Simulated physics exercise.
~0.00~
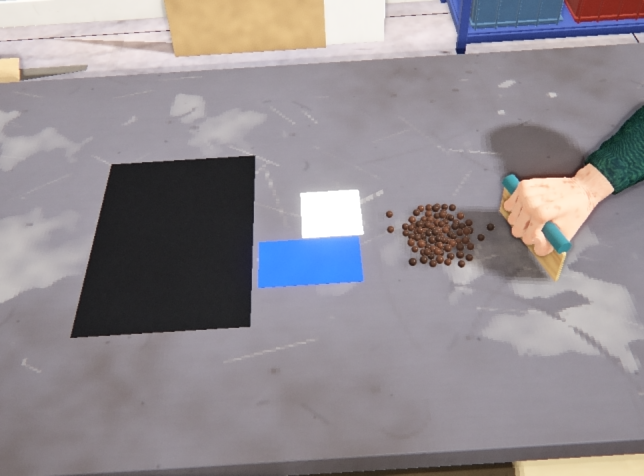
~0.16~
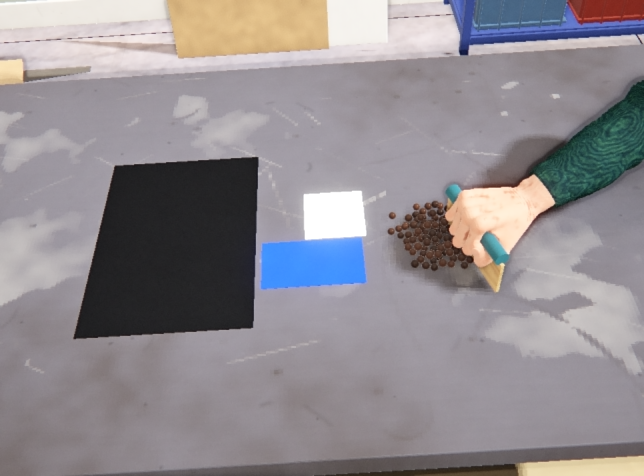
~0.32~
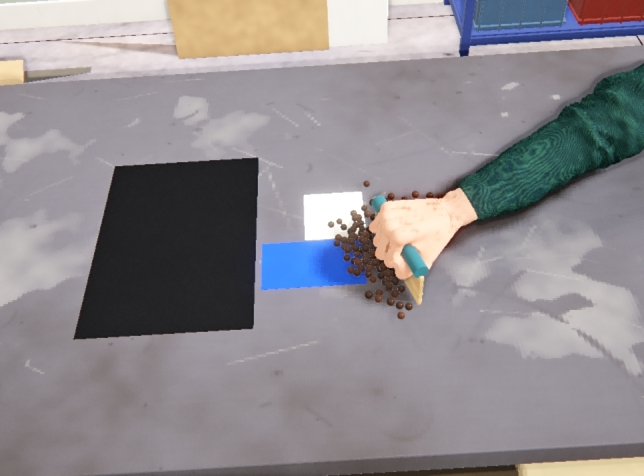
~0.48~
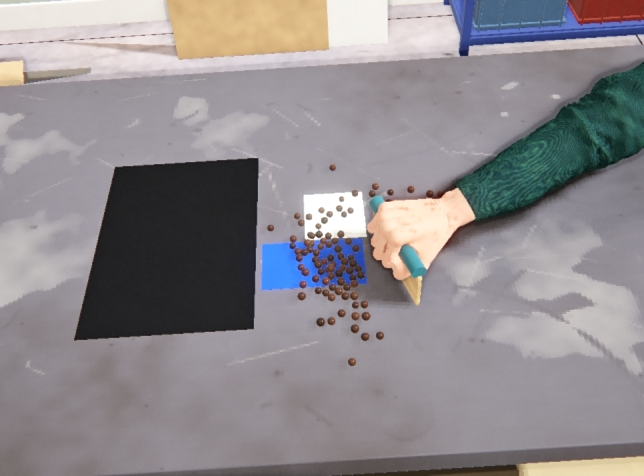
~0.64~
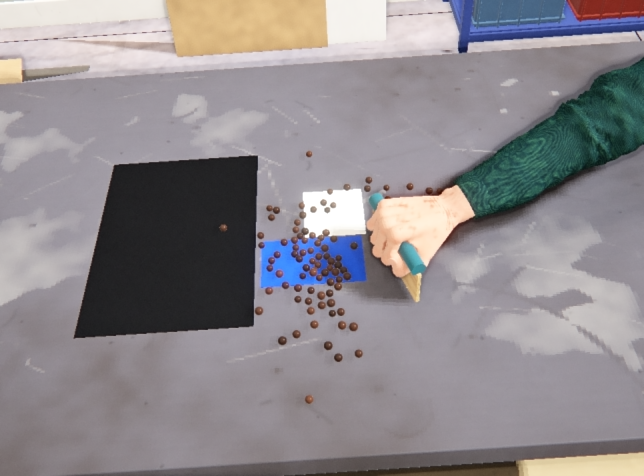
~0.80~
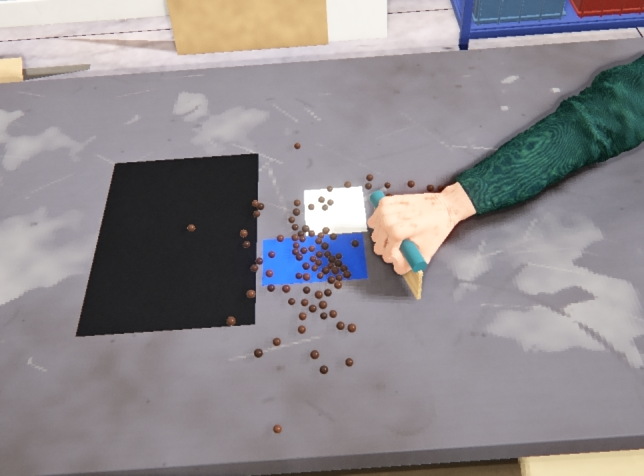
A hand in a green sleeve swept a scraper leftwards into a pile of chocolate balls, then stopped beside the blue and white sheets while the balls rolled on and scattered, many resting on the blue, a few reaching the black, others on bare tabletop.
